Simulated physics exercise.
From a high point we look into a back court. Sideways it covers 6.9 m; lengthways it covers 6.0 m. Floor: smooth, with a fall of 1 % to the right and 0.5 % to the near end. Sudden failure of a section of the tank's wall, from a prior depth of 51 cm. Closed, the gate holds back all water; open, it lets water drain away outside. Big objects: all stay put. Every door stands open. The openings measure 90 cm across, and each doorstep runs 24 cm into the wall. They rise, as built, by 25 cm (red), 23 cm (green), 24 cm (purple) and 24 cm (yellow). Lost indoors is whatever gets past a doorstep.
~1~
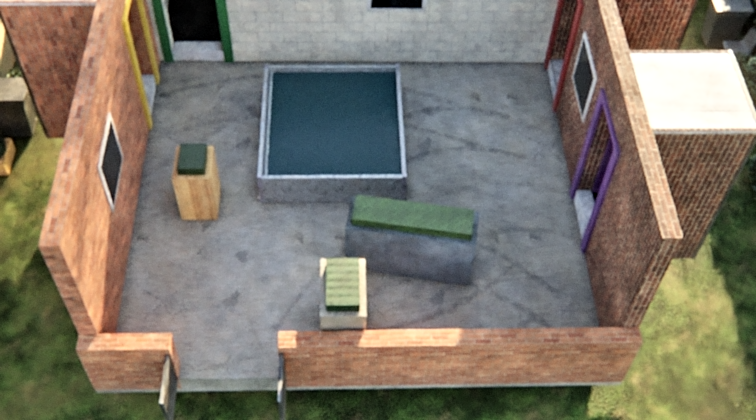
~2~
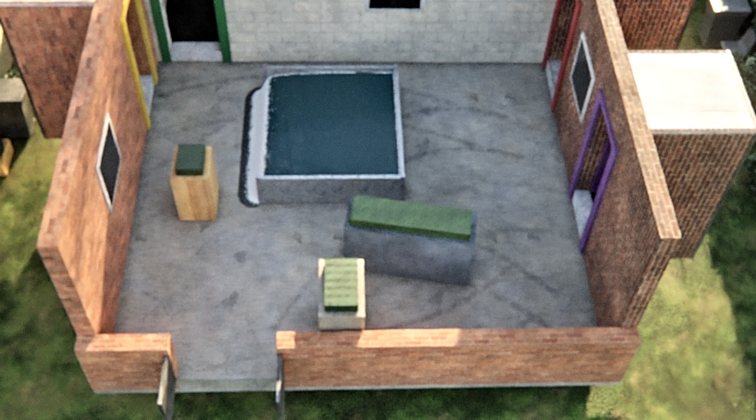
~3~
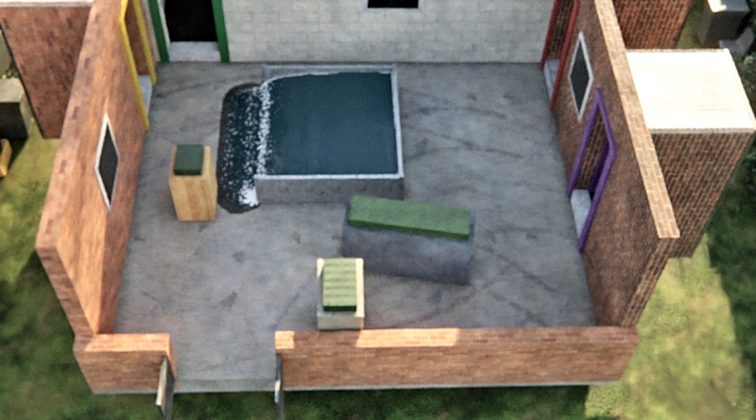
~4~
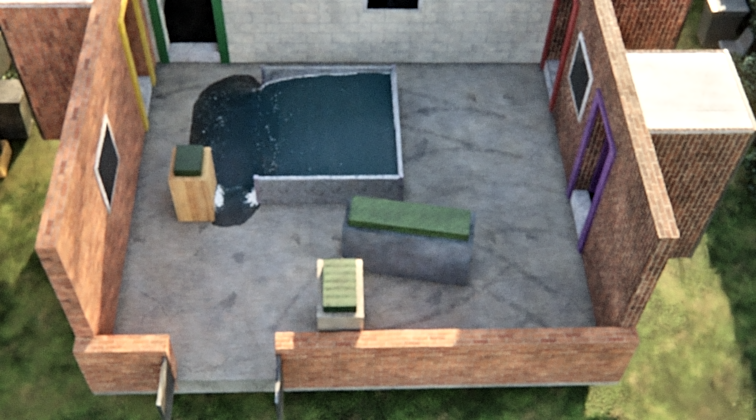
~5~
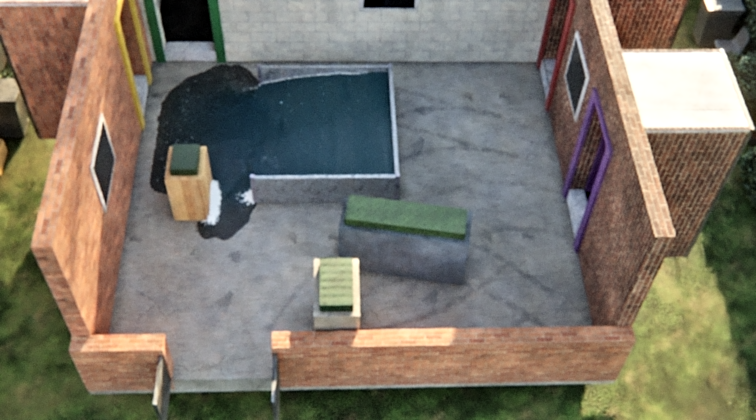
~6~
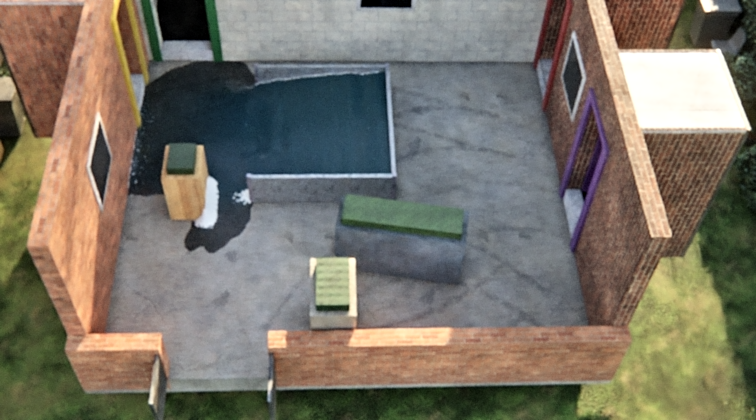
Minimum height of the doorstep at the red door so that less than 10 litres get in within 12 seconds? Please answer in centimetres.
Roughly 17 cm.
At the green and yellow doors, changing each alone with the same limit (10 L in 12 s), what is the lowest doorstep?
Roughly 28 cm for the green door and roughly 27 cm for the yellow door.
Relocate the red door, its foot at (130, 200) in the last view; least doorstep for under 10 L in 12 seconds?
You'd want it roughly 24 cm high.
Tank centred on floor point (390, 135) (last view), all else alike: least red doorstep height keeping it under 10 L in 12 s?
Then about 9.5 centimetres at the least.
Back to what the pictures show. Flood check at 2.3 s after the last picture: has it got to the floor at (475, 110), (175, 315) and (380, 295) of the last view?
In order: Untouched, soaked, untouched.
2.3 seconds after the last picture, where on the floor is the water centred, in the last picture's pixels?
About (227, 153).
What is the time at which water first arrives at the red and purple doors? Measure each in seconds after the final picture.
Arrival times: Red at 3.8 seconds, purple at 5.5 seconds.
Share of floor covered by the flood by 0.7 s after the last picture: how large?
25 %.
Then, 0.7 s after the last picture water covers 25 % of the floor, deepest (38 cm) near (147, 146); it has not reached the red door.
Then, 2.3 s after the last picture water covers 40 % of the floor, deepest (32 cm) near (149, 69); it has not reached the red door.
Then, 11.3 s after the last picture water covers 95 % of the floor, deepest (10 cm) near (592, 357); 5 cm at the red door, 0 litres in over its 25 cm doorstep.
At the red door as built, the water peaked near 21 cm, 4.3 s after the last picture.
With a doorstep of 15.5 cm, 18 litres would have come in within the 12 s; with 21.5 cm, 1 litre. So under 10 litres takes about 17 cm.
